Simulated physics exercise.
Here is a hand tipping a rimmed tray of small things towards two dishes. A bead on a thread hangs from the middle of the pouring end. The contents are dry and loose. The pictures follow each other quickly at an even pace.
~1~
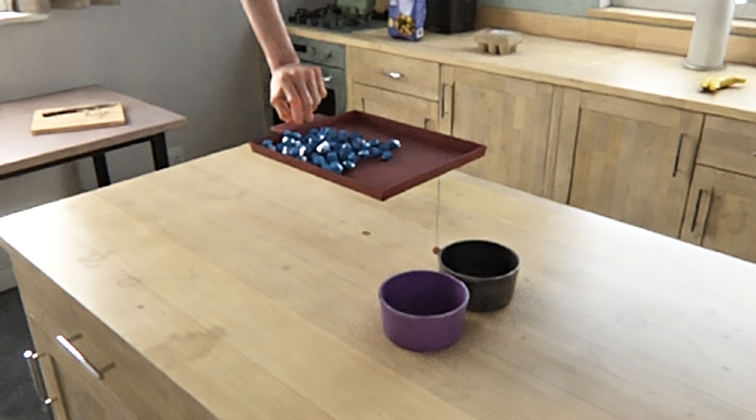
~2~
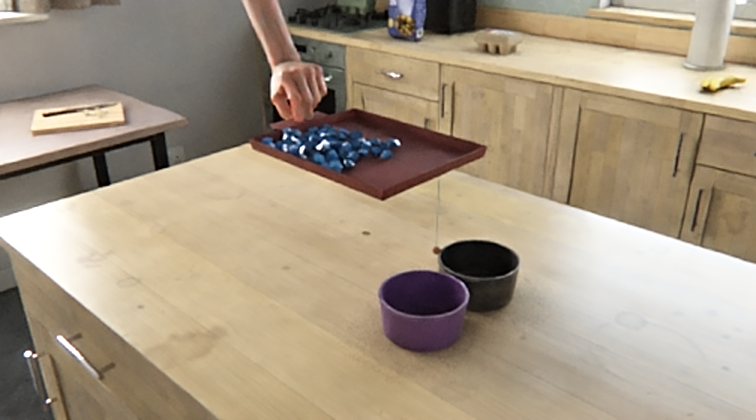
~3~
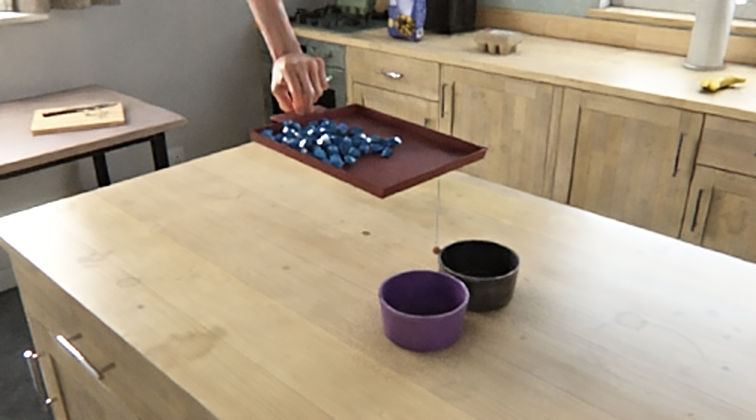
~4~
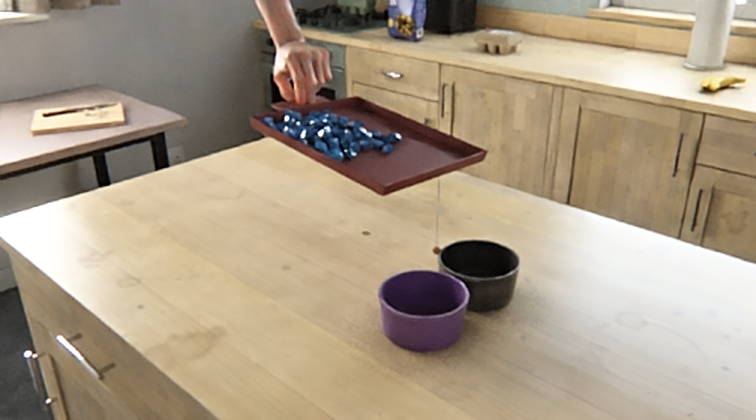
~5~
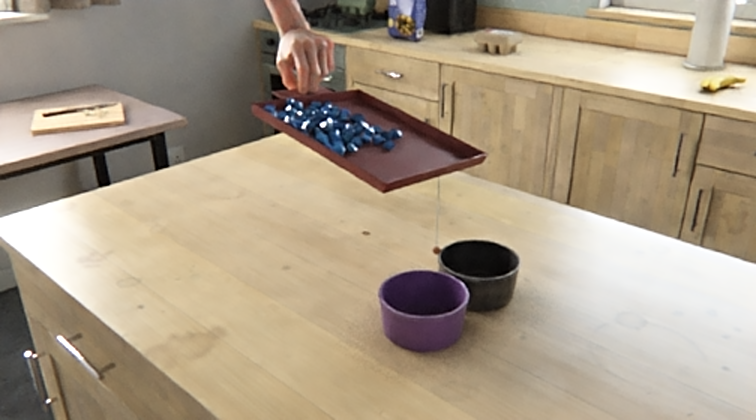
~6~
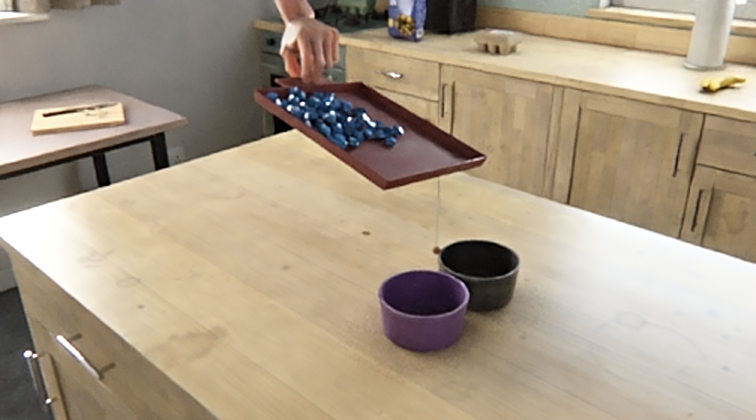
A hand gradually tilting a dark red tray of shiny blue stones above a wooden counter with purple and black bowls.
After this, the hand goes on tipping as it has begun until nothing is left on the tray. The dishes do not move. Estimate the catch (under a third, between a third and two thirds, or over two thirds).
They take between a third and two thirds between them.
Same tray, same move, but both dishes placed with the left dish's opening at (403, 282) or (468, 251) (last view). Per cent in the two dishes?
Near 50 % and 80 %.
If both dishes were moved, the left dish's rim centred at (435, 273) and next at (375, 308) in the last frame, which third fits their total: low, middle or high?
One: Over two thirds. Two: Under a third.
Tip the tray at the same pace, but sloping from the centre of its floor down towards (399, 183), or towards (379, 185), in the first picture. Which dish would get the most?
At the first place the dish on the left, at the second the left dish.
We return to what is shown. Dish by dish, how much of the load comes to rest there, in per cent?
About: Left dish 0, right dish 50 per cent.
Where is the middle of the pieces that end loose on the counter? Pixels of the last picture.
Roughly at (510, 257).
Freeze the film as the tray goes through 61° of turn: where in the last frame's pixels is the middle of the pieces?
Near (469, 165).
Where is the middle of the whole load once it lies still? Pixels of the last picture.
Around (489, 275).
Soon, tray tipped steeply; about two thirds on the tray; a stray few in the right dish; about a quarter in the air.
A while on, tray tipped right over; a small part on the tray; about a third in the right dish; about a third outside both; a small part in the air.
Towards the end, tray tipped past a quarter turn; about half in the right dish; about half outside both.
Finally, tray tipped past a quarter turn; none in the left dish; about half in the right dish; about half outside both.
